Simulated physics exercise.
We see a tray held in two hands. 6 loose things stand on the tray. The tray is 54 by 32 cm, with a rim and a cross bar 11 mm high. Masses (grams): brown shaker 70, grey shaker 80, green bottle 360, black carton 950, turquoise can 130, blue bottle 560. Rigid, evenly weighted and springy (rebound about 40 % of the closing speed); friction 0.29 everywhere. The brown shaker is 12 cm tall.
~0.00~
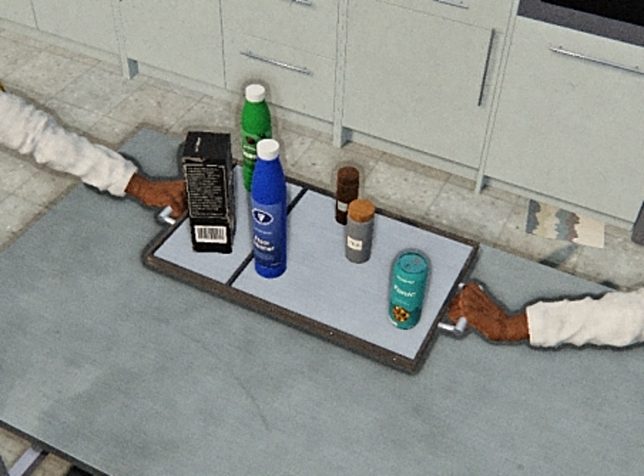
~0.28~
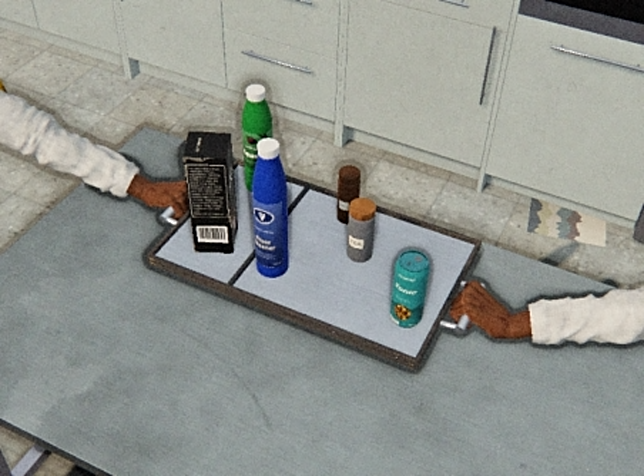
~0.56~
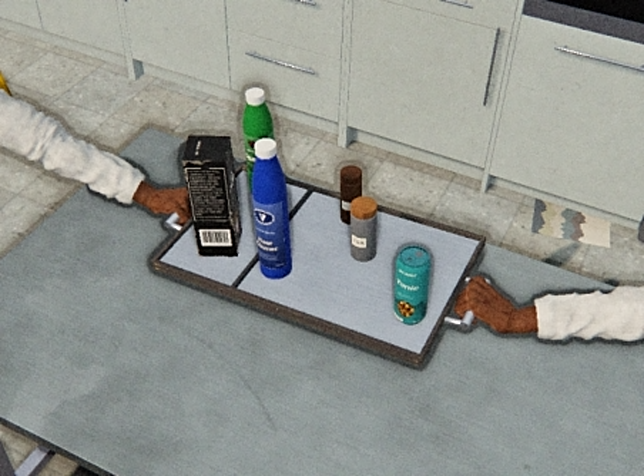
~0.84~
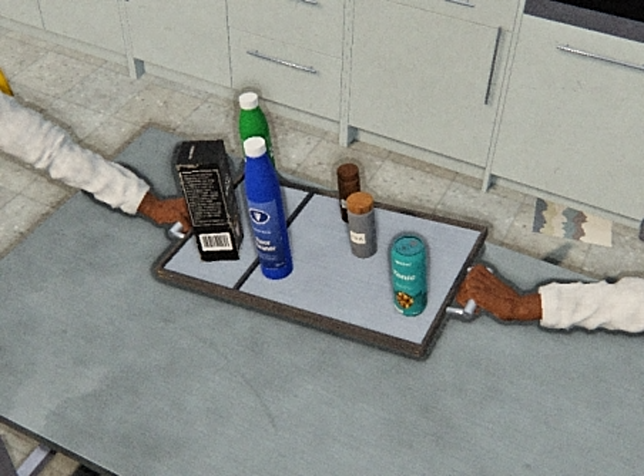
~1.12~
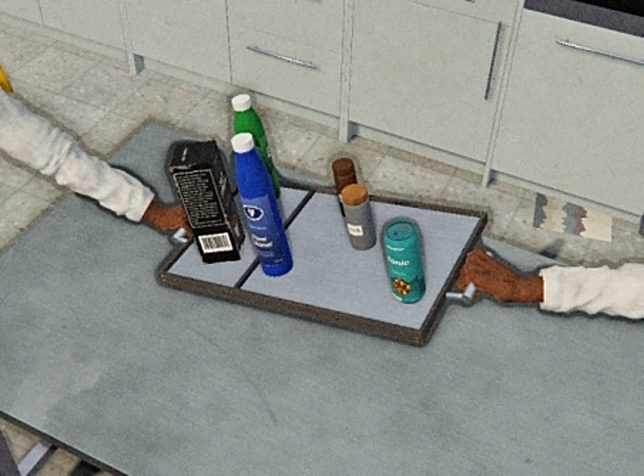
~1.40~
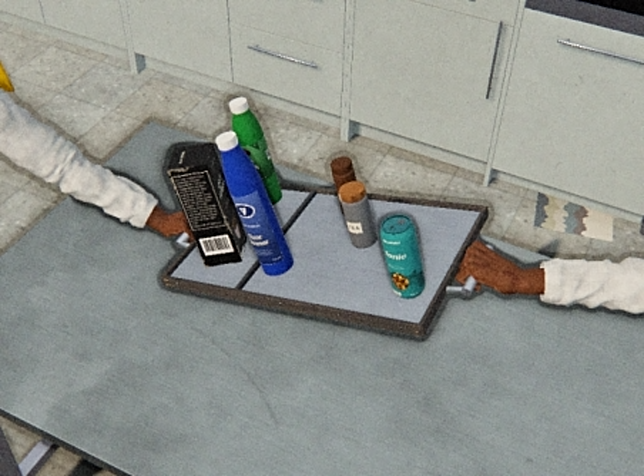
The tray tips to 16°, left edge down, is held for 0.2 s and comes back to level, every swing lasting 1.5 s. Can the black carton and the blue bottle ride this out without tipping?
The black carton topples; the blue bottle topples.
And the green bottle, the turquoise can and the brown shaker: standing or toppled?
The green bottle falls over; the turquoise can keeps standing; the brown shaker stays upright.
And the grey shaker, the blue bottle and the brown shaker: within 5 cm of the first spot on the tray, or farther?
The grey shaker stays put; the blue bottle gets shifted; the brown shaker stays put.
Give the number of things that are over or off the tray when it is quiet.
3 of them.
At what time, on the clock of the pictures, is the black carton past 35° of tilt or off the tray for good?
At about 1.9 s.
By 2.10 s, tray tilted 15°, left edge down; green bottle and black carton now off the tray; blue bottle on its side near (208, 219).
By 2.40 s, tray tilted 11°, left edge down; blue bottle on its side near (208, 224).
When it is over (3.9 s), off the tray and tipped over, green bottle and black carton; lying over on the tray, blue bottle; the other 3 within 5 cm of the start. End places, in pixels of the last picture, black carton near (108, 220), blue bottle near (212, 204).
